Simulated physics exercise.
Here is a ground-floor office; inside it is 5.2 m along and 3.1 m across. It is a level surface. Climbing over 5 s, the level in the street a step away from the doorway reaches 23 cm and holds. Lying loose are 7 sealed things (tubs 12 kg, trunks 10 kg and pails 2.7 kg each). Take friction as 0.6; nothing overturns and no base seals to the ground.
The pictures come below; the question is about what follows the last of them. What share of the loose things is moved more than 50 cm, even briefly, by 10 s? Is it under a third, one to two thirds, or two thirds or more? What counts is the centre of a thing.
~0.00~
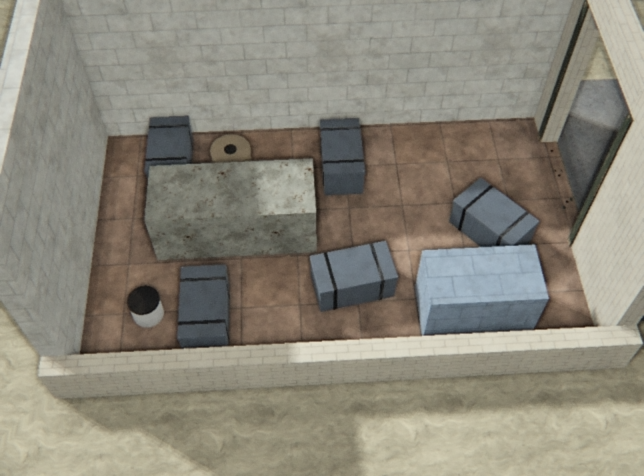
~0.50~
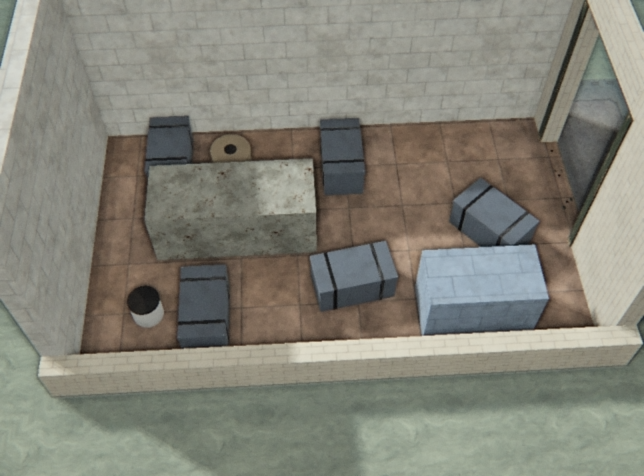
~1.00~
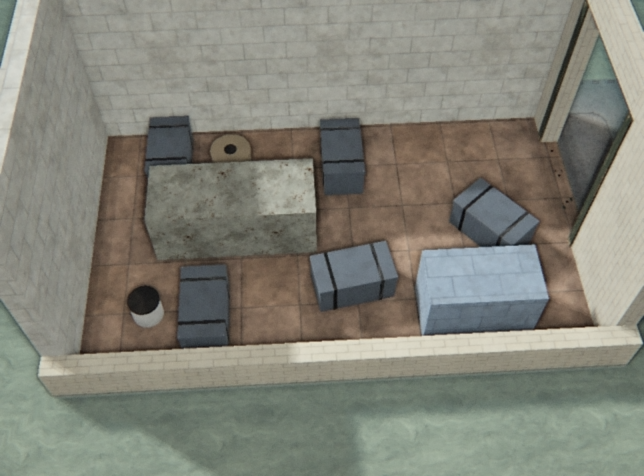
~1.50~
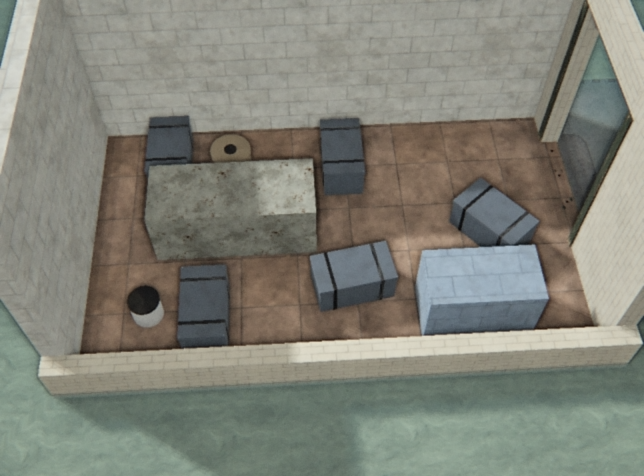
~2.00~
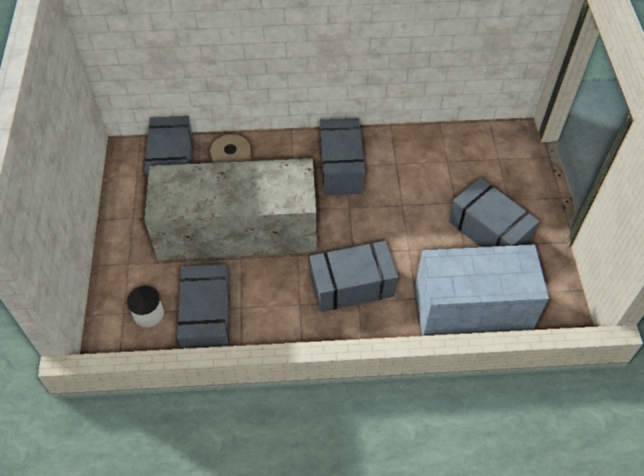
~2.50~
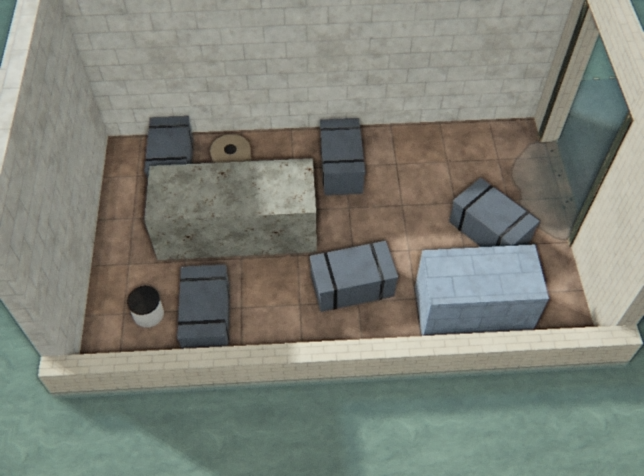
Two thirds or more.
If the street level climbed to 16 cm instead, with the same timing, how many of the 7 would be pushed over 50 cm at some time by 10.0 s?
Count under that change: 4.
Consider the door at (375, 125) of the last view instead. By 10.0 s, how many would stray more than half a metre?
In that case the number is 5.
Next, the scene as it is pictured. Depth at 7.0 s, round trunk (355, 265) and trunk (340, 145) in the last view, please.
Depths: Near 5 cm, then near 9 cm.
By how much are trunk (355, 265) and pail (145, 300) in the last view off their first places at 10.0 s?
Net displacement, in order: 150 cm; 50 cm.
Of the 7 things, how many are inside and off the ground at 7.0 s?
My tally comes to 3.
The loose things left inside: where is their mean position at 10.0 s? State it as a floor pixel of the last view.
They average out to somewhere around (163, 268).
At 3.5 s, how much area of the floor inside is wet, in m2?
Some 2.0 m2.
After 3.5 s 0 of 7 are over 50 cm from their spots; 0 afloat.
After 4.5 s 0 of 7 are over 50 cm from their spots; 0 afloat.
After 7.0 s 3 of 7 are over 50 cm from their spots; 3 afloat.
After 10.0 s 7 of 7 are over 50 cm from their spots, and 7 have been at some point; 7 afloat.
